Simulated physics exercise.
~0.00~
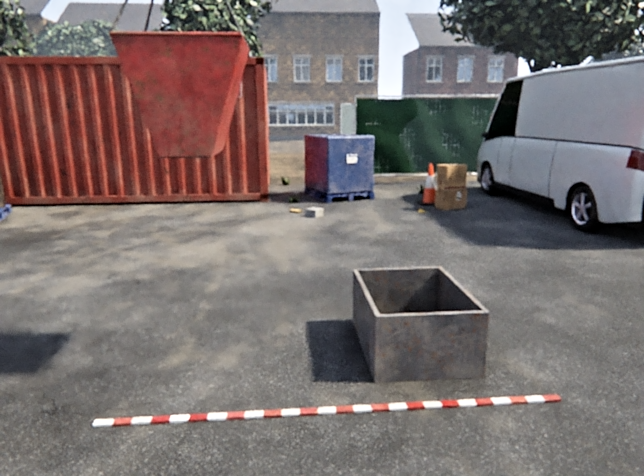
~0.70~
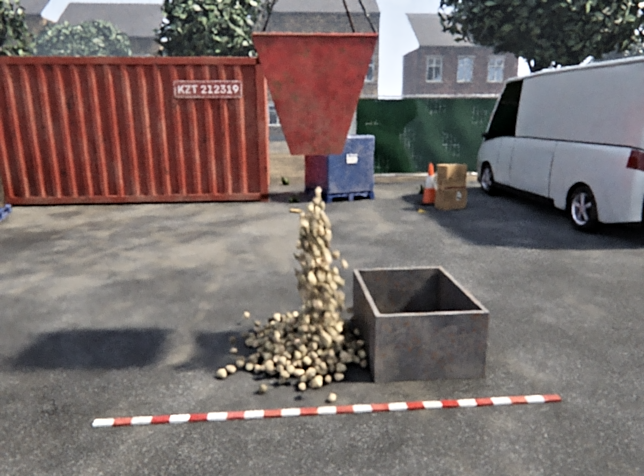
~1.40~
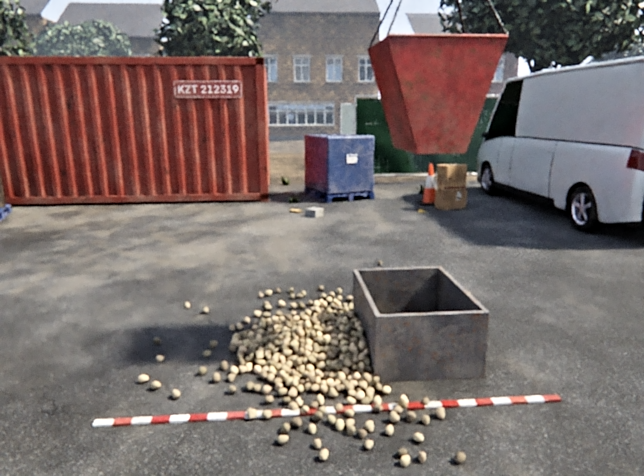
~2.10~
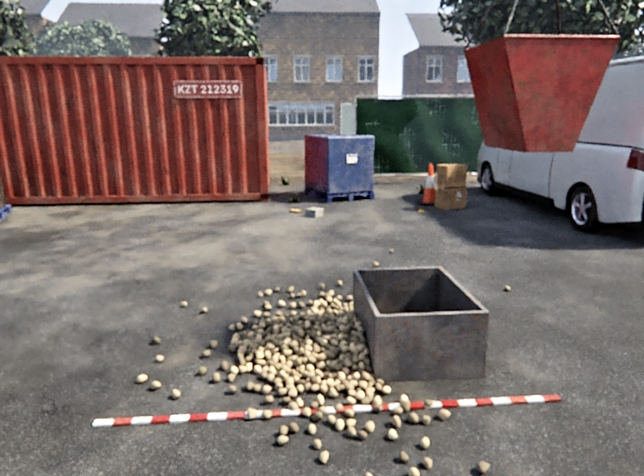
A red skip hangs over a grey paved yard, seen from slightly above, and moves right past a red container, a blue crate and a green fence. A white van stands at the right, and an open grey bin sits behind a red-and-white striped staff. Before the skip is over the bin, pale rounded stones pour from its bottom and pile up against the bin's left side. The skip carries on right, past the bin, while stones spread across the staff. Finally it hangs before the van, with nearly all the stones heaped left of the bin and a few strays in front and beyond.
